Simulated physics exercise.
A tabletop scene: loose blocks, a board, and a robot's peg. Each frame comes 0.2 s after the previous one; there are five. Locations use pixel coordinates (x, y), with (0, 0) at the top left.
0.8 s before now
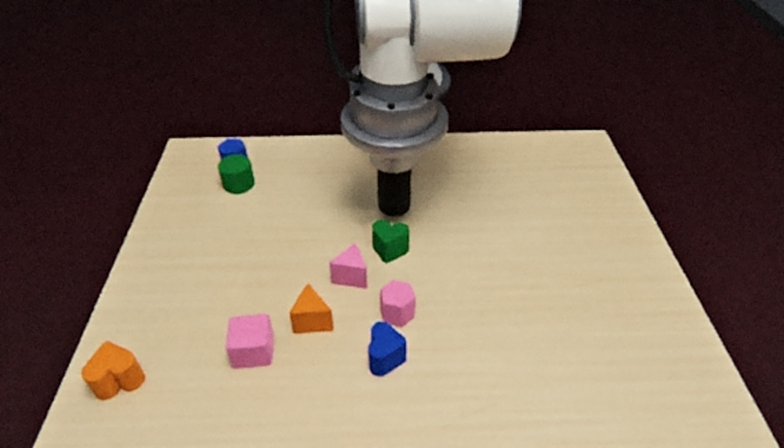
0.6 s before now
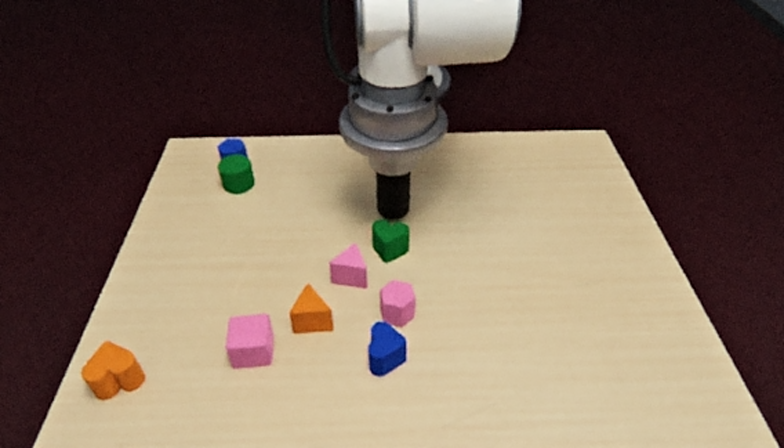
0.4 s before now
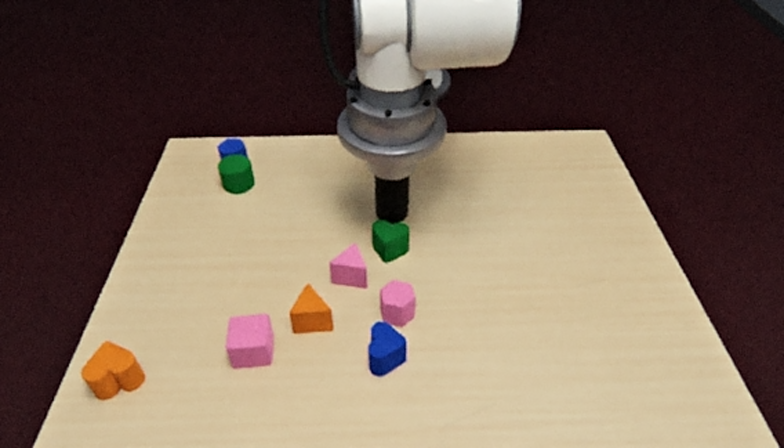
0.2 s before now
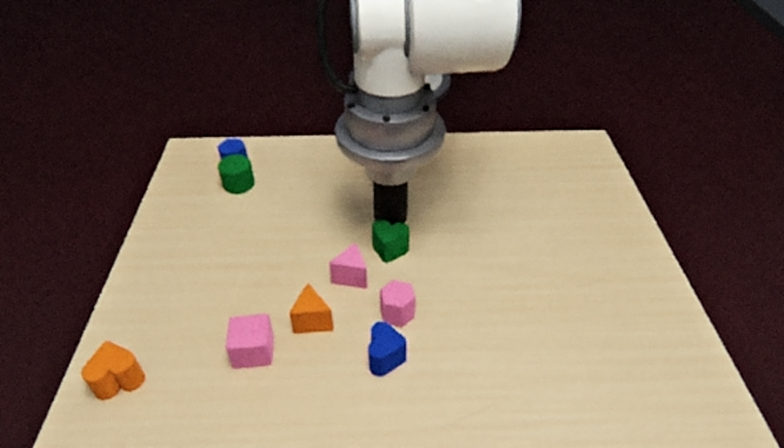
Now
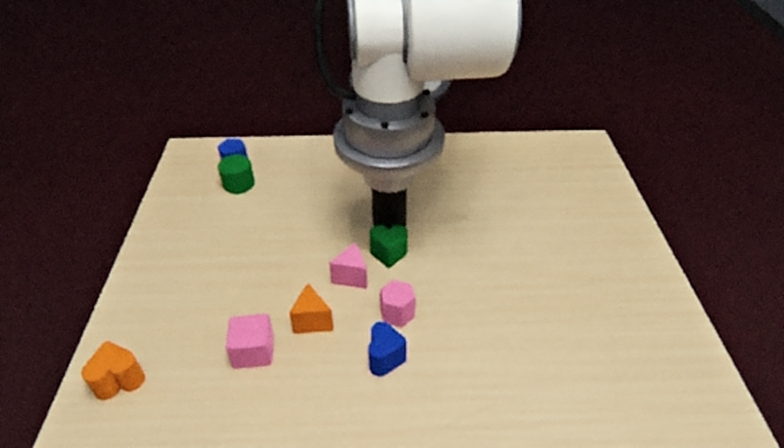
A robot arm lowered its black peg slowly toward the green heart among the colored blocks on a wooden table, then nudged it very slightly toward the viewer while the other blocks stayed still.
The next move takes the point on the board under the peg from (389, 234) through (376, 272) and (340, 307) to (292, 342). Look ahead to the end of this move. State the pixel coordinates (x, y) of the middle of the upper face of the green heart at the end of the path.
Final place: (367, 300).
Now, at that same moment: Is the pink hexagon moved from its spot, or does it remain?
It moves.
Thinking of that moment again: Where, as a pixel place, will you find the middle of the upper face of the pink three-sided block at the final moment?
(317, 268)
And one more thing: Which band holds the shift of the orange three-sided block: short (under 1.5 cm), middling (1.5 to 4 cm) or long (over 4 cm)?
I reckon it covers more than 4 cm.
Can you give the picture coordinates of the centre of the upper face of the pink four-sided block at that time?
My prediction: (222, 340).
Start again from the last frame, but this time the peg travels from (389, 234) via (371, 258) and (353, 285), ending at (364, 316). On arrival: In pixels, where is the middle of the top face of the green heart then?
Put as a pixel place, it's (387, 272).
The first path, step by step. One third of the way, peg at (376, 263); pink three-sided block at (345, 260), turned 15° clockwise; green heart at (379, 275); pink hexagon at (399, 296).
Two thirds of the way, peg at (339, 298); pink three-sided block at (318, 268), turned 55° clockwise; green heart at (367, 300), turned 50° anticlockwise; pink hexagon at (402, 303), turned 30° anticlockwise.
At the end, peg at (290, 333); pink four-sided block at (222, 340), turned 20° clockwise; orange three-sided block at (259, 340); pink three-sided block at (317, 268), turned 60° clockwise; green heart at (367, 300), turned 50° anticlockwise; pink hexagon at (402, 303), turned 30° anticlockwise.
